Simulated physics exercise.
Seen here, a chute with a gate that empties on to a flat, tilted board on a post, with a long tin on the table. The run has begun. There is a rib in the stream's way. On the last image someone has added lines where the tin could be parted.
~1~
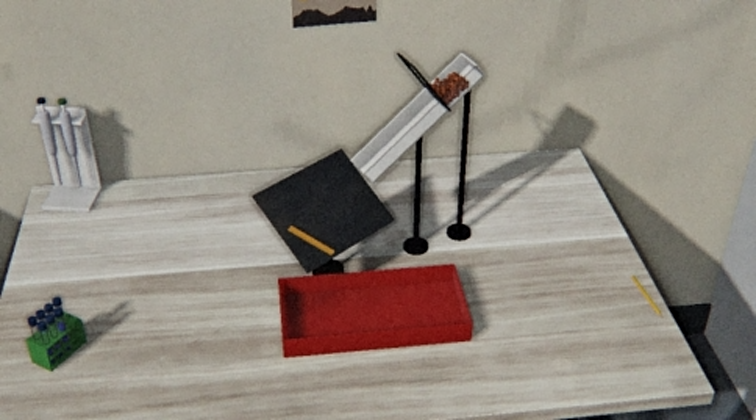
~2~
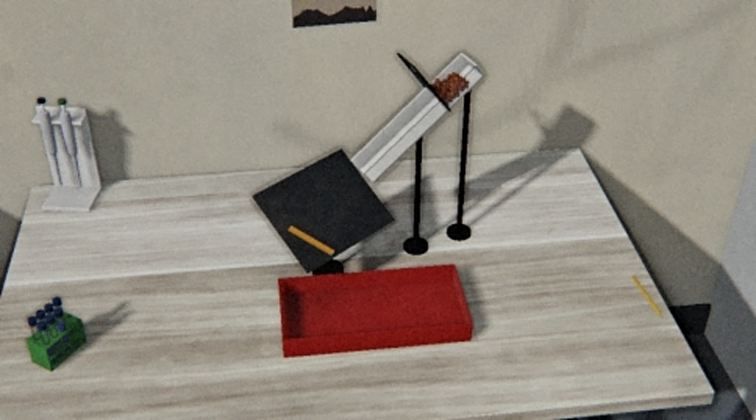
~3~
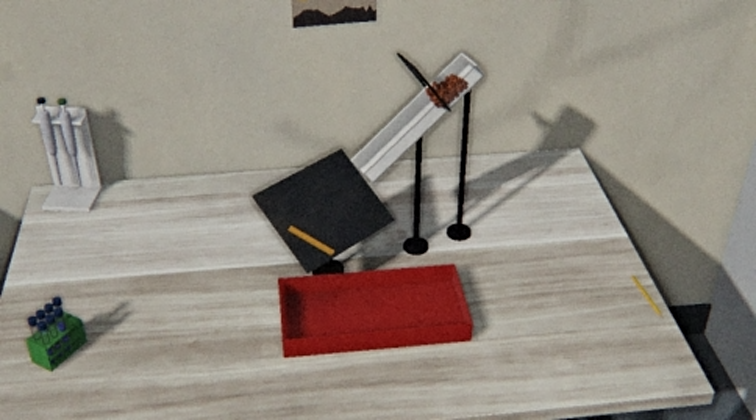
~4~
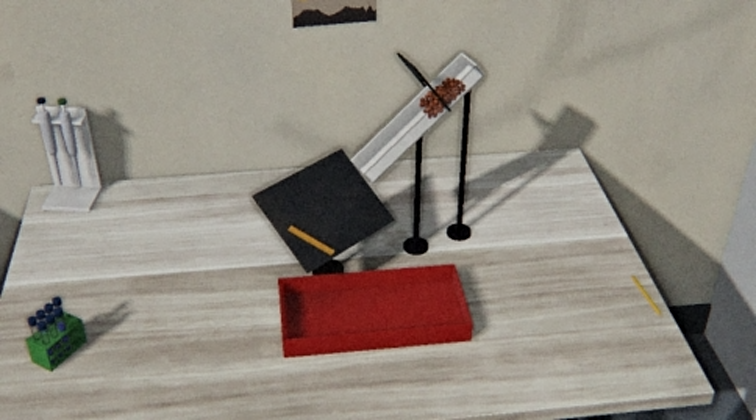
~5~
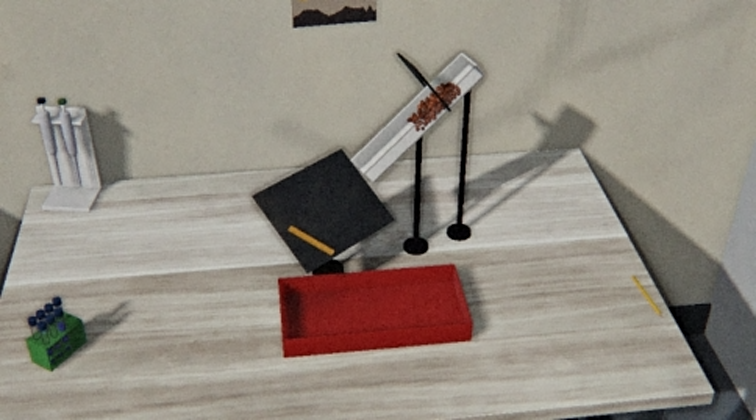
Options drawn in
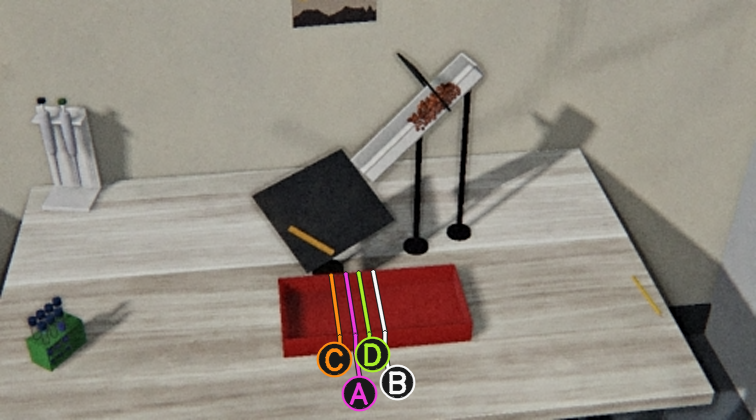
Red tin on a wooden table below a tilted dark board, with reddish-brown pellets sliding slowly down a pale chute behind it.
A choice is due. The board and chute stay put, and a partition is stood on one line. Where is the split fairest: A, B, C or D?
The answer is line D.
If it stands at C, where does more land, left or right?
Right.
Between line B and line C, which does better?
Line B.
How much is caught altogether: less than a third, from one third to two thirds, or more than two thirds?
More than two thirds.
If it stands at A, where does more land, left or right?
The right side.
On the marked copy, line A crosses the front rim at (355, 334); line B crosses the front rim at (384, 331); line C crosses the front rim at (339, 335); line D crosses the front rim at (369, 333).
If A is chosen, of what is caught, a small part on the left of the divider, nearly all on the right.
If B is chosen, of what is caught, most on the left of the divider, a small part on the right.
If C is chosen, of what is caught, none on the left of the divider, all on the right.
If D is chosen, of what is caught, about half on the left of the divider, about half on the right.
